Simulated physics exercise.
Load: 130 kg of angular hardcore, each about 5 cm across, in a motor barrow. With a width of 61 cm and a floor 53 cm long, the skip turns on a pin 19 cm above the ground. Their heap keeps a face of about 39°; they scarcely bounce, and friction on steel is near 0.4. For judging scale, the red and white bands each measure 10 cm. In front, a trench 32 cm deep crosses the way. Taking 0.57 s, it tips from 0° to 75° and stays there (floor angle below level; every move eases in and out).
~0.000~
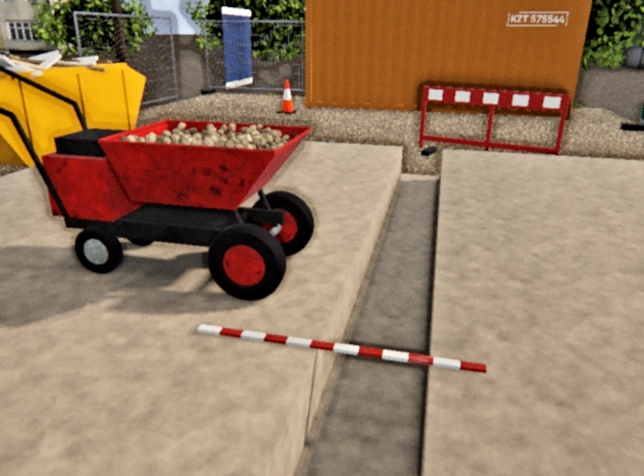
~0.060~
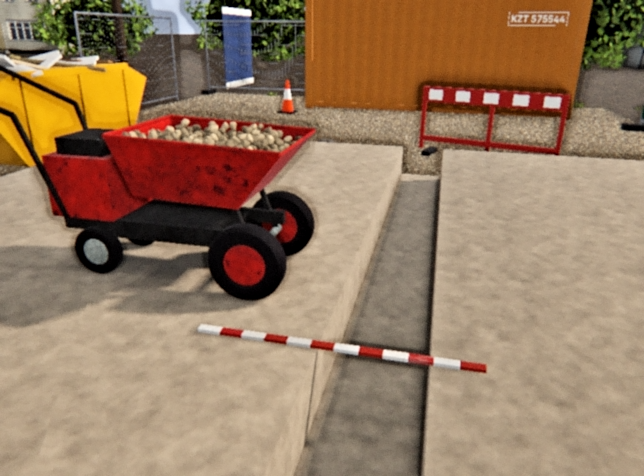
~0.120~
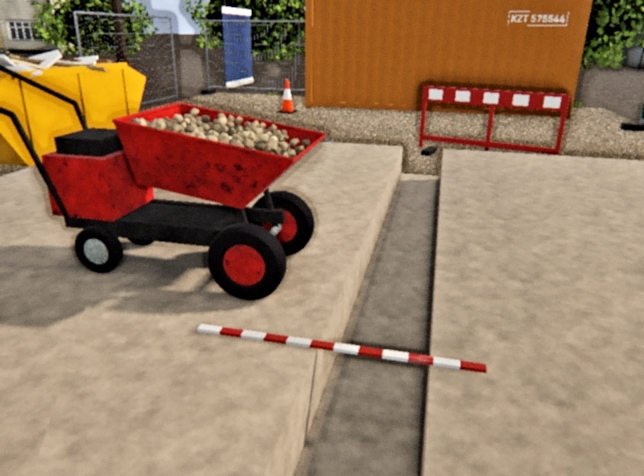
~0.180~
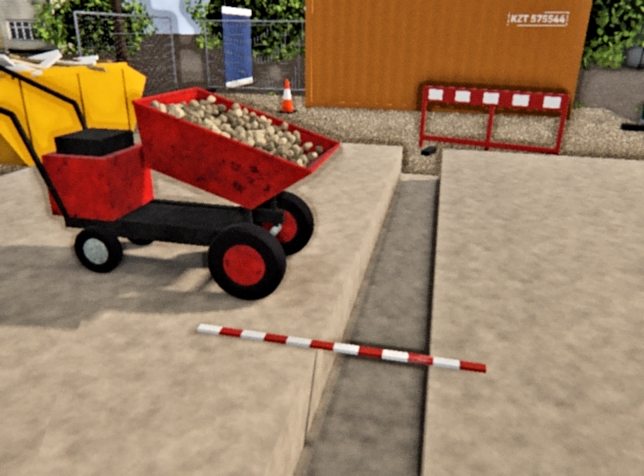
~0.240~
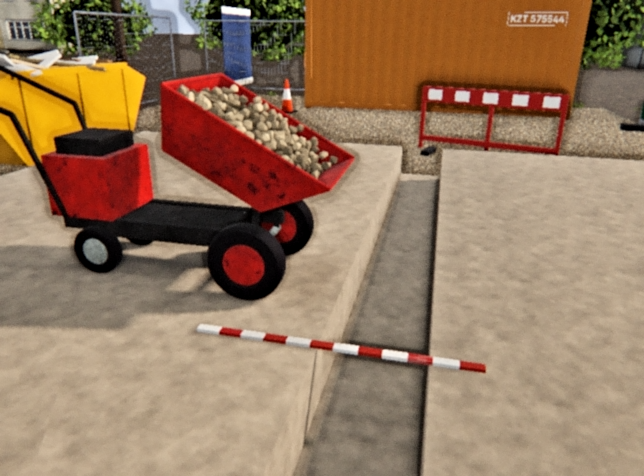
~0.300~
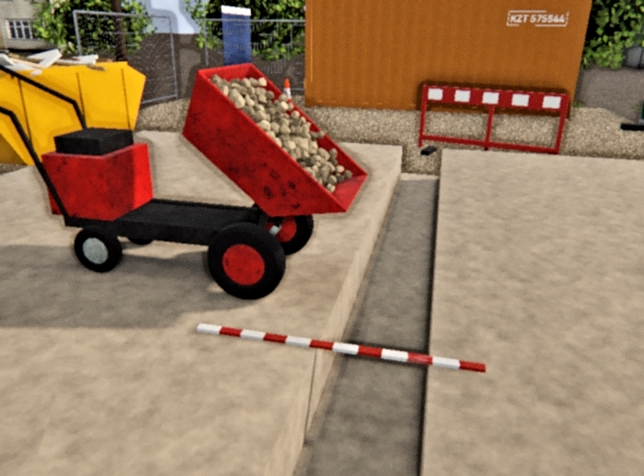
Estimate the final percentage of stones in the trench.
I would say 67 percent.
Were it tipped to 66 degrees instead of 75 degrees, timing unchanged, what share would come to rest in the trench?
Some 50% would finish there.
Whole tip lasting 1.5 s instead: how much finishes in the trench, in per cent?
In that case, around 95%.
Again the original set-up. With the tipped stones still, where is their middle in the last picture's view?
Their middle is at about (415, 326).
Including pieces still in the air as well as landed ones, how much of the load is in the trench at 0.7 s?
Close to 40 per cent has got there by then.
After 0.4 s the floor is at 64°; 100 % in the skip; the foremost stones are at (365, 225).
After 0.7 s the floor is at 75°; 55 % in the skip, 39 % in the trench, 6 % past the trench; the foremost stones are at (450, 284).
After 1.0 s the floor is at 75°; 8 % in the skip, 58 % in the trench, 34 % past the trench; the foremost stones are past the picture's edge.
After 3.0 s the floor is at 75°; 0 % in the skip, 67 % in the trench, 33 % past the trench; the foremost stones are past the picture's edge.
